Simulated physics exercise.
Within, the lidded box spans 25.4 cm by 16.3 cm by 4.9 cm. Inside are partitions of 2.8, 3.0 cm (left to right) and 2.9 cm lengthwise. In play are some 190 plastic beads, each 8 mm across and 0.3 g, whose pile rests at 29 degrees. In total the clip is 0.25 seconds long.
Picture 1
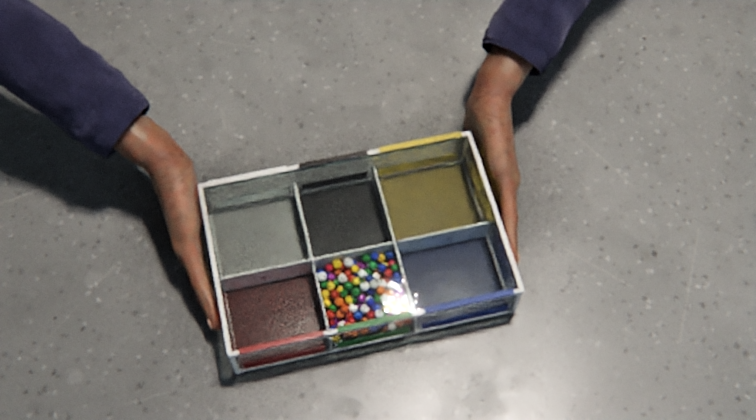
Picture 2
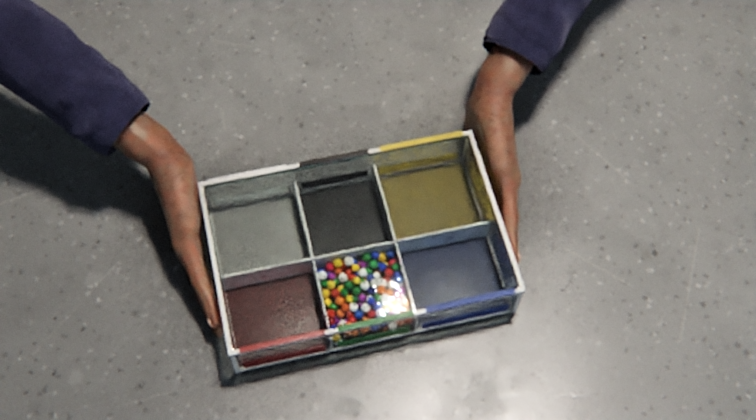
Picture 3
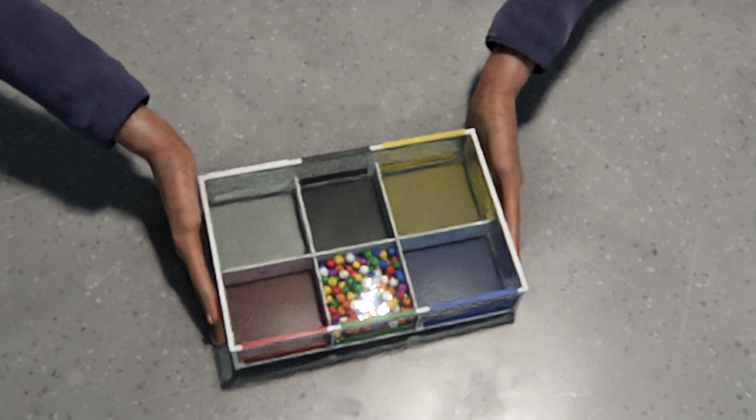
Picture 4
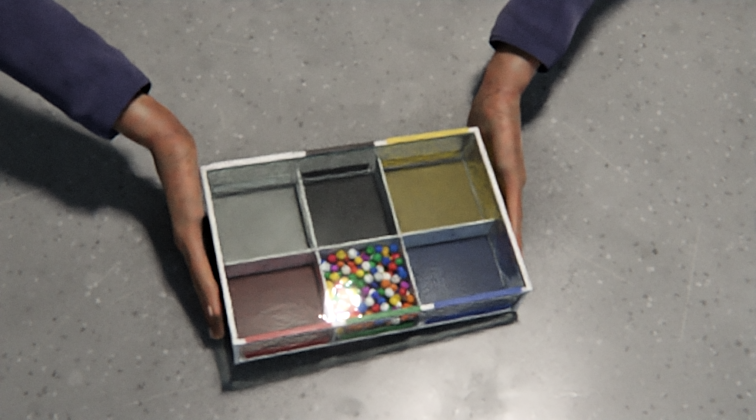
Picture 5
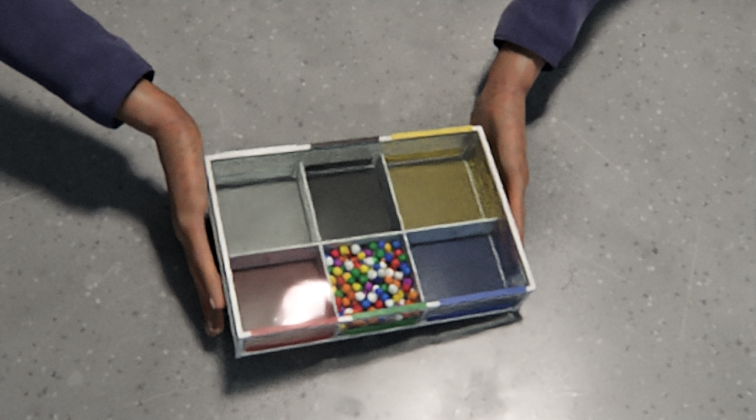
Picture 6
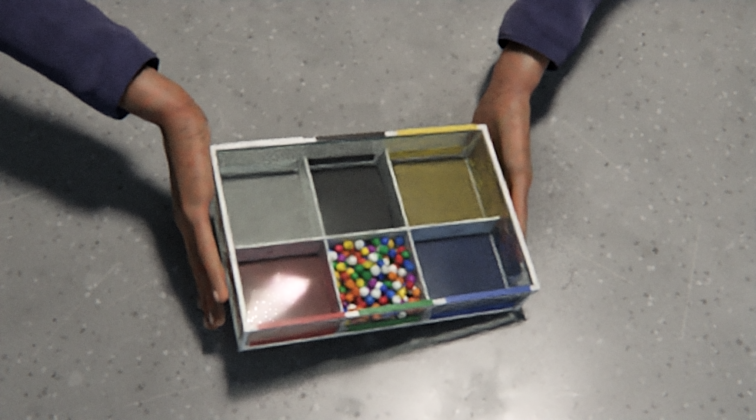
A speckled grey floor or countertop is seen from above in a steady view. Two hands in dark blue sleeves hold a clear, white-edged box with six compartments: pale grey, black and yellow across the top, red, green and blue below, with many multicoloured beads in the green one. The hands slowly tilt the box slightly, a bright glare slides left from the beads onto the red compartment, and the beads stay in theirs.
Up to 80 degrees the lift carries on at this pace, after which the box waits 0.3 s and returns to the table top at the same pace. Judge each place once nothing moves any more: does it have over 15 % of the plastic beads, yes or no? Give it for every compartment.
Red compartment: No, blue compartment: Yes, green compartment: Yes, yellow compartment: No, white compartment: No, black compartment: No.
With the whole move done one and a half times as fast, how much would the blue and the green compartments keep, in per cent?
Then: Blue 50; green 50.
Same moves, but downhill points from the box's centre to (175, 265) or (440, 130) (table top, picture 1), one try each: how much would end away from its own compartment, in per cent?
First try: Around 60 percent; second try: Around 60 percent.
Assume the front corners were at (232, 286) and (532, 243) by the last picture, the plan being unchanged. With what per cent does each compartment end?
It comes out as red at 0 percent, blue at 0 percent, green at 40 percent, yellow at 50 percent, white at 0 percent and black at 5 percent.
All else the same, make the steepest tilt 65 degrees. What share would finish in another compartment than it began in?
20 percent.
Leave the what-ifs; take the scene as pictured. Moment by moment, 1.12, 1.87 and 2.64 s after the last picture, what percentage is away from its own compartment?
In order: 30, then 45, then 45.
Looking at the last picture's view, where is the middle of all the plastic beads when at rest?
Approximately (402, 297) in the last view.
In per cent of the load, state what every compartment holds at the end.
Red: 0 %, blue: 45 %, green: 55 %, yellow: 0 %, white: 0 %, black: 0 %.
Then, 1.12 s after the last picture, tilt 80 degrees; blue 30 %, green 70 %.
Then, 1.87 s after the last picture, tilt 41 degrees; blue 45 %, green 55 %.
Then, 2.64 s after the last picture, tilt 0 degrees; blue 45 %, green 55 %.
In the end, red 0 %, blue 45 %, green 55 %, yellow 0 %, white 0 %, black 0 %.
